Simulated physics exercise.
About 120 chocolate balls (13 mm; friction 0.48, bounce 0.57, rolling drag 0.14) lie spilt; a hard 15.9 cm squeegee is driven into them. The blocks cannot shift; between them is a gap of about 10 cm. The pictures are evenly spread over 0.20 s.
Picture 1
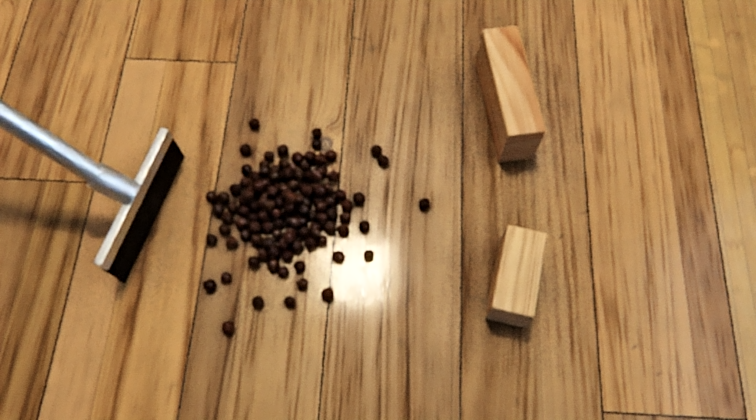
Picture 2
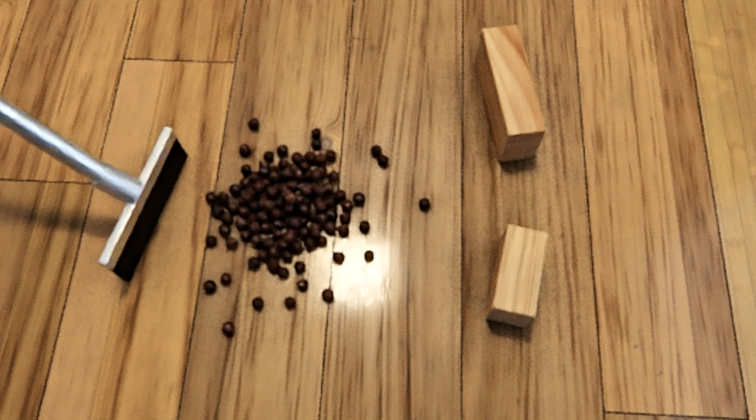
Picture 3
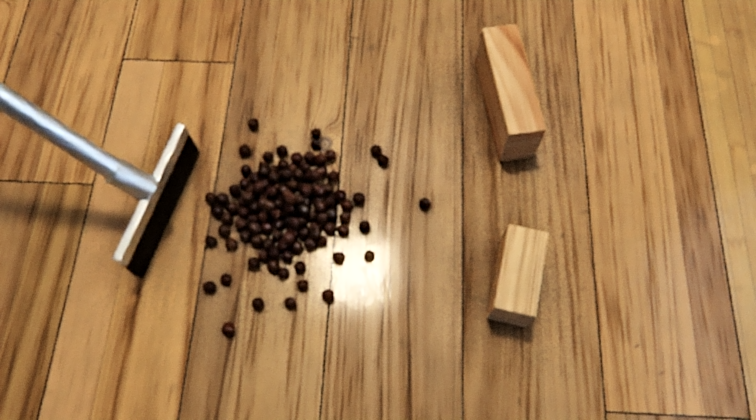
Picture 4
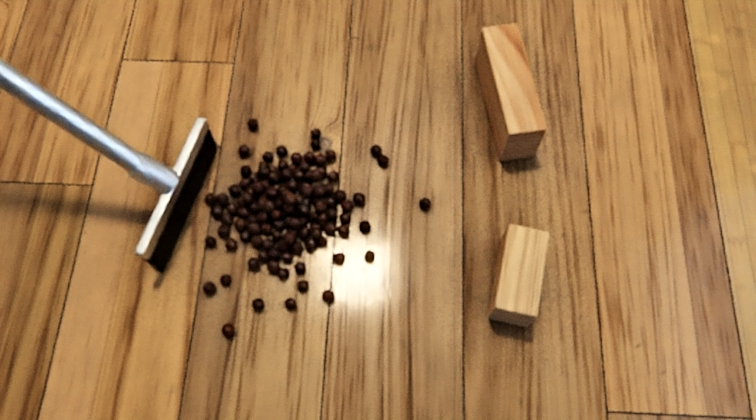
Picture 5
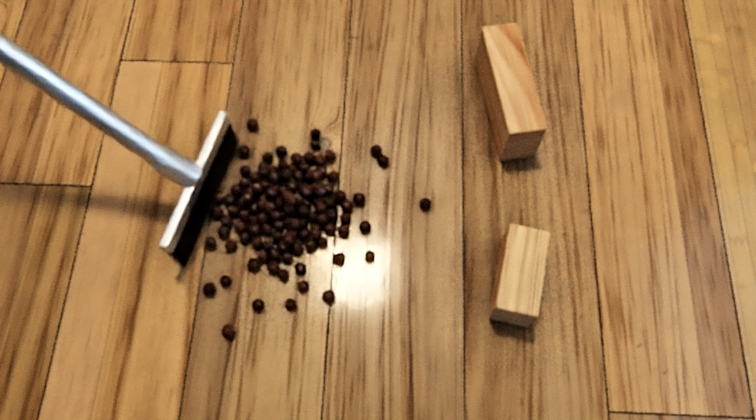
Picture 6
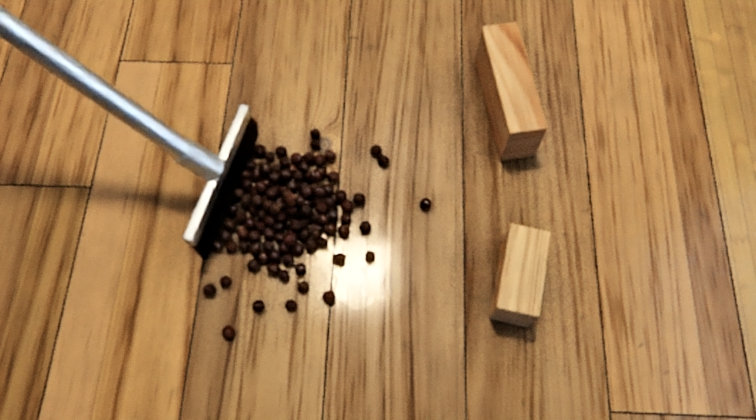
A loose heap of small dark-brown balls lies on a wooden floor of light, streaky planks, seen from above by a still camera. To its right sit two pale wooden blocks, one above the other with a gap between, and at left is a black-edged squeegee on a silvery pole. The squeegee slides rightward, slowly then faster, and pushes into the heap's left edge, shifting balls there.
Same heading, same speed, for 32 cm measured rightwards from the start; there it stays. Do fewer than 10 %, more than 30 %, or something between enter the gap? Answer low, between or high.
In or through the gap: Low.
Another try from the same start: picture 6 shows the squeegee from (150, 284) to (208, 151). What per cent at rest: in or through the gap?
Through 5.
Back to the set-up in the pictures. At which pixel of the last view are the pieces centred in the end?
Around (416, 224).
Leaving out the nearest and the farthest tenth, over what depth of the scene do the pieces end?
Roughly 20 cm.
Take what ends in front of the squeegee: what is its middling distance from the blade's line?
Roughly 4 cm.
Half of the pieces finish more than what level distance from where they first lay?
About 12 cm.
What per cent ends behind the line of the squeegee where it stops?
Roughly 50 per cent.
Then, 0.24 s after the last picture, squeegee 23 cm from its start, spill 20 cm wide; held up before the blocks 100 %.
Then, 0.47 s after the last picture, squeegee 34 cm from its start, spill 23 cm wide; held up before the blocks 100 %.
Then, 0.68 s after the last picture, squeegee 34 cm from its start, spill 24 cm wide; held up before the blocks 95 %.
In the end, in or through the gap 0 %, round the near block 0 %, round the far block 0 %, held up before the blocks 95 %.
